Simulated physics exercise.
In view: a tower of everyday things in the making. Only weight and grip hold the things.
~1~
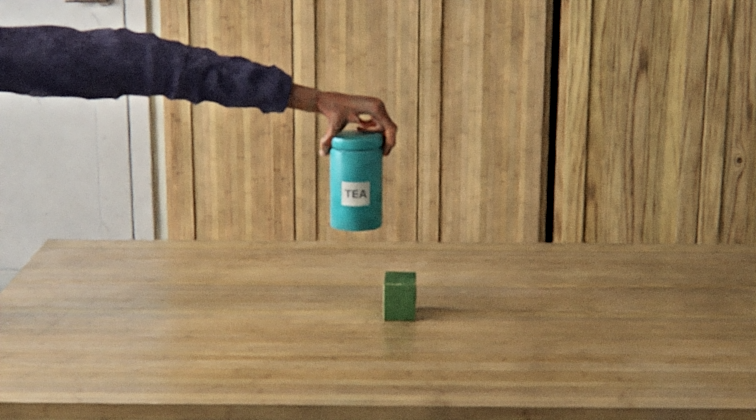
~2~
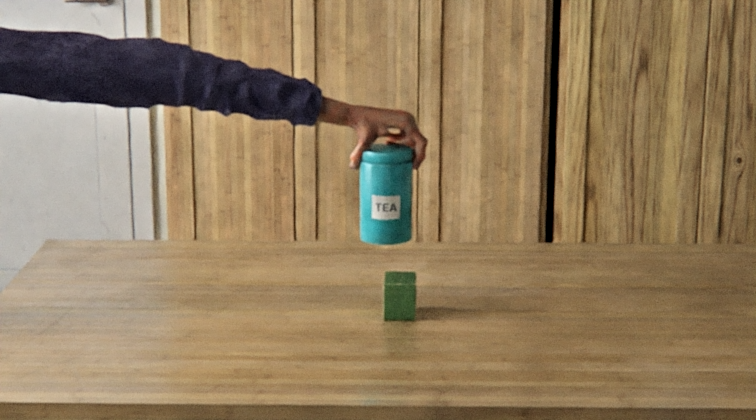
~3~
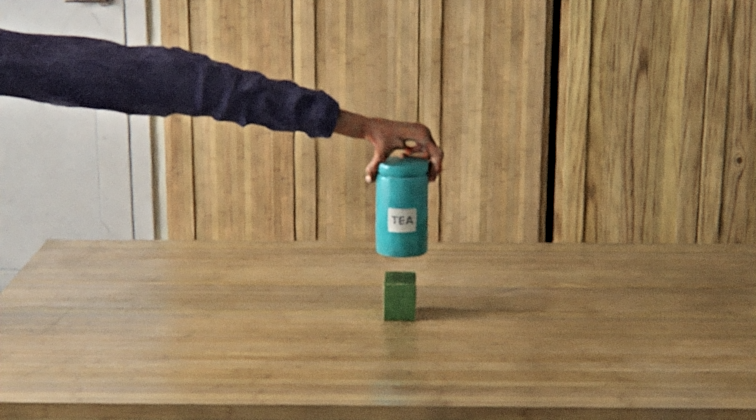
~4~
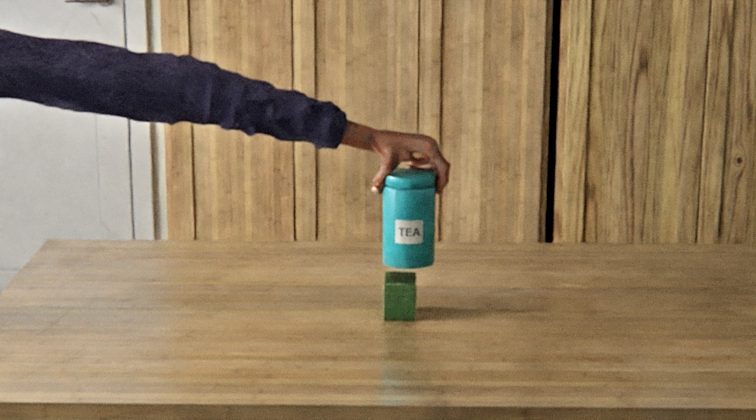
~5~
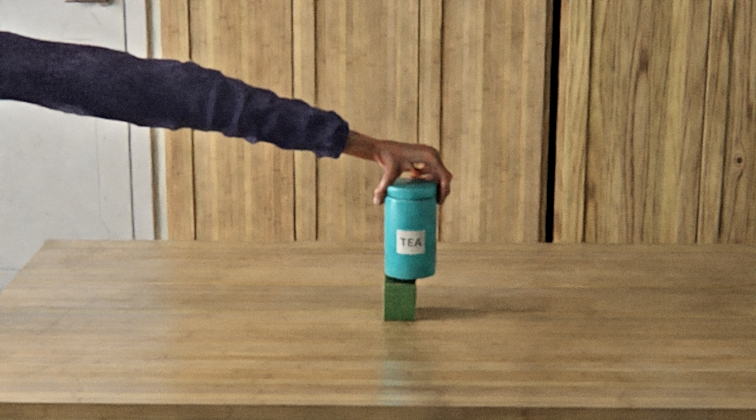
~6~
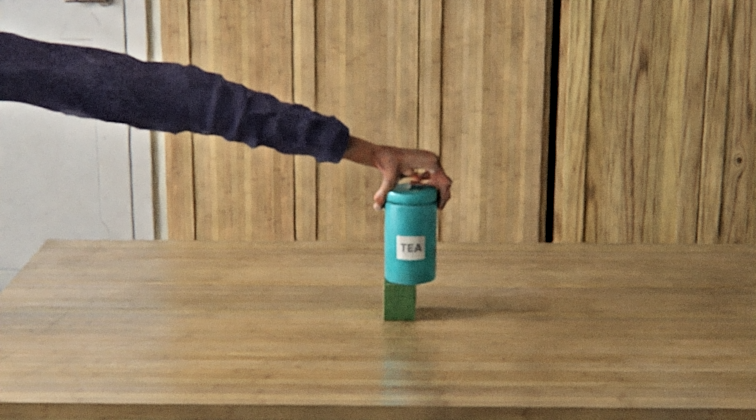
A turquoise jar with a white label reading "TEA" hangs from a dark-skinned hand in a navy sleeve, reaching in from the left above a small green block on a wooden table. The table is seen from the front and slightly above, with wooden panels and a pale door behind. The hand carries the jar rightward and down, slowing as it sets it on the block and keeps hold, while the camera stays still.
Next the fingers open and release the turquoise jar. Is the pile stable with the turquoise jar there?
As it turns out, it stays up.
Then, 0.20 s later than the last frame, all is still.
Then, 0.60 s later than the last frame, turquoise jar resting near (411, 234).
When it is over, both as before. End places, in pixels of the last picture, turquoise jar near (411, 234). The pile holds.
